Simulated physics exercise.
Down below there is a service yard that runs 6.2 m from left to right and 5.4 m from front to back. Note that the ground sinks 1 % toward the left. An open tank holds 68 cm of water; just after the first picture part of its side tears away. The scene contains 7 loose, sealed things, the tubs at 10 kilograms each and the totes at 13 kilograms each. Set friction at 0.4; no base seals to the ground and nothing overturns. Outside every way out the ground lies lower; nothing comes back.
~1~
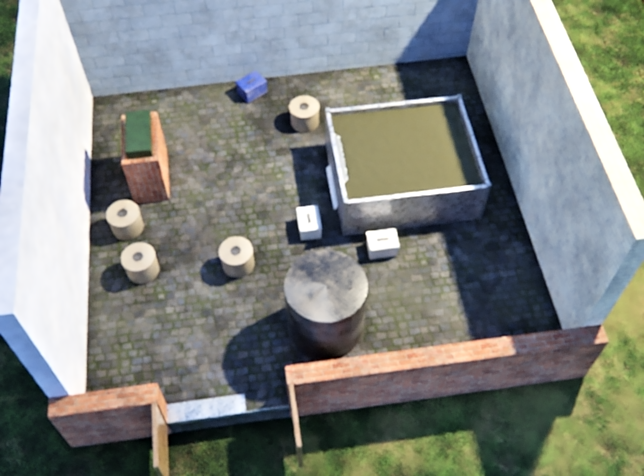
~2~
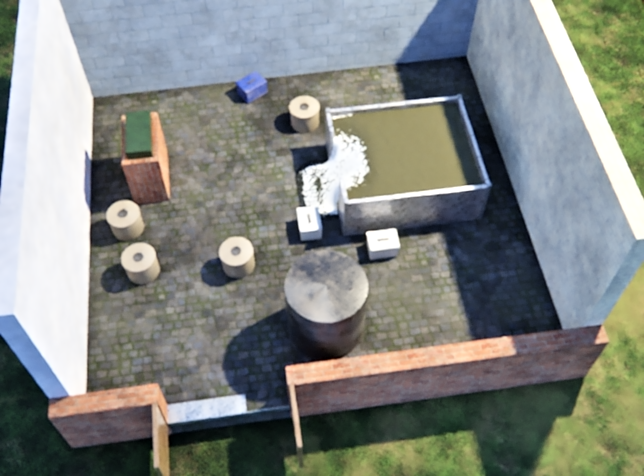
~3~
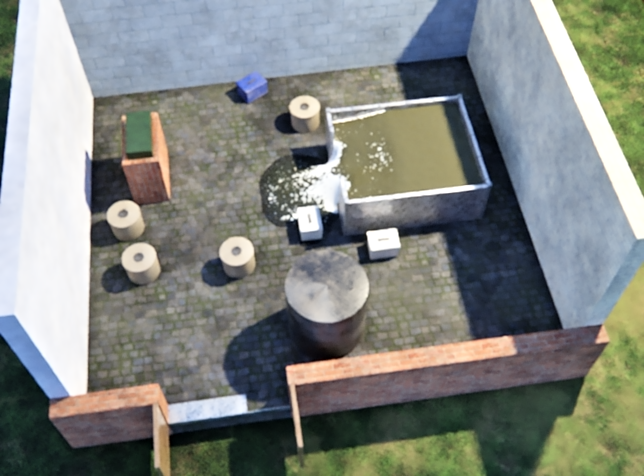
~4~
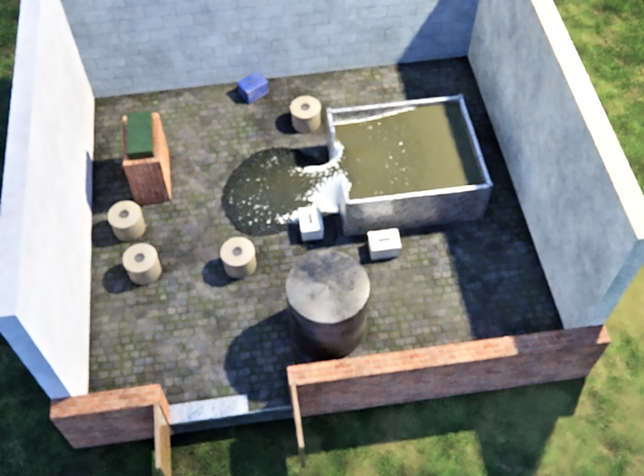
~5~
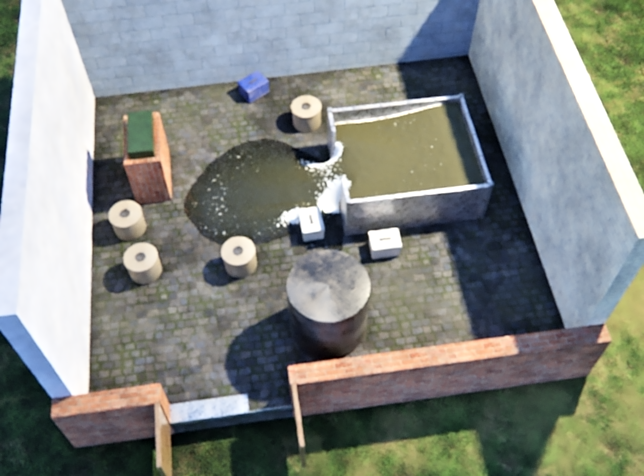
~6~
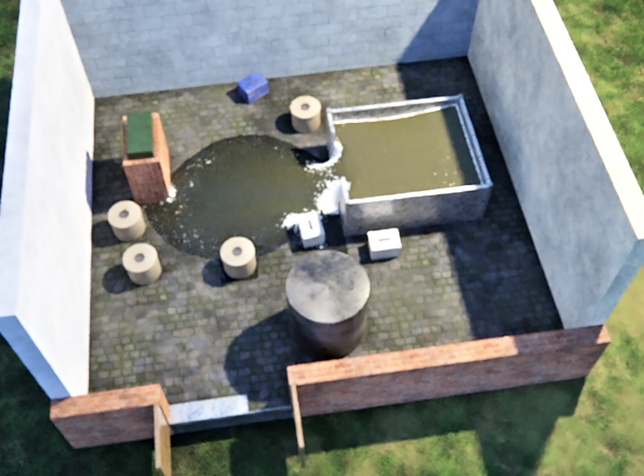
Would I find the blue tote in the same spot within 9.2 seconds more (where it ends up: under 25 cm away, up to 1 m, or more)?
It finishes a fair bit off.
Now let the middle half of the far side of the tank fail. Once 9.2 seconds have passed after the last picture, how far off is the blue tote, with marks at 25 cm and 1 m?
The blue tote is swept a long way.
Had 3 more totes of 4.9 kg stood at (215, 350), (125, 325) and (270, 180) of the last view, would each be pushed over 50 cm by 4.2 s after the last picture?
In the order listed: Across the line; across the line; across the line.
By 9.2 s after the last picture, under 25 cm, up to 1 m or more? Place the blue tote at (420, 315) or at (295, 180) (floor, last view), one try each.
Nearly still; swept far.
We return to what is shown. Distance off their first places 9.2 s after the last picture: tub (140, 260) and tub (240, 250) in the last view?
In turn: Gone out, 20 cm.
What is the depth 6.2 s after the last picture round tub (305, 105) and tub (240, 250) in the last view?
First about 2 cm, second about 7 cm.
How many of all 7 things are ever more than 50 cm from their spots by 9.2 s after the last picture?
I count 4 of them.
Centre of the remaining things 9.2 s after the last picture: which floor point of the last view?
I'd say about (289, 222) in the last view.
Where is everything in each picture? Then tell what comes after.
The first picture shows the blue tote at (251, 81) rests on the ground; 2.9 m2 under water; 0 of 7 have shifted.
The second picture shows the blue tote at (251, 82), on the bottom; water covers 3.4 m2; 0 of 7 have shifted.
The third picture shows the blue tote at (252, 82), on the bottom; 4.1 m2 under water; 0 of 7 have shifted.
The fourth picture shows the blue tote at (252, 82), on the bottom; water covers 4.9 m2; 0 of 7 have shifted.
The fifth picture shows the blue tote at (253, 82), on the bottom; 6.1 m2 under water; 0 of 7 have shifted.
The sixth picture shows the blue tote at (252, 82), on the bottom; 7.4 m2 under water; 1 of 7 have shifted.
Then, 1.2 s after the last picture the blue tote is near (252, 82), 0.0 m from its start, aground; 0 of 7 are out; 2 afloat.
Then, 3.8 s after the last picture the blue tote is near (272, 92), 0.4 m from its start, aground; 0 of 7 are out; 2 afloat.
Then, 6.2 s after the last picture the blue tote is near (285, 98), 0.6 m from its start, aground; 1 of 7 are out; 2 afloat.
Then, 9.2 s after the last picture the blue tote is near (285, 98), 0.6 m from its start, aground; 1 of 7 are out; 2 afloat.
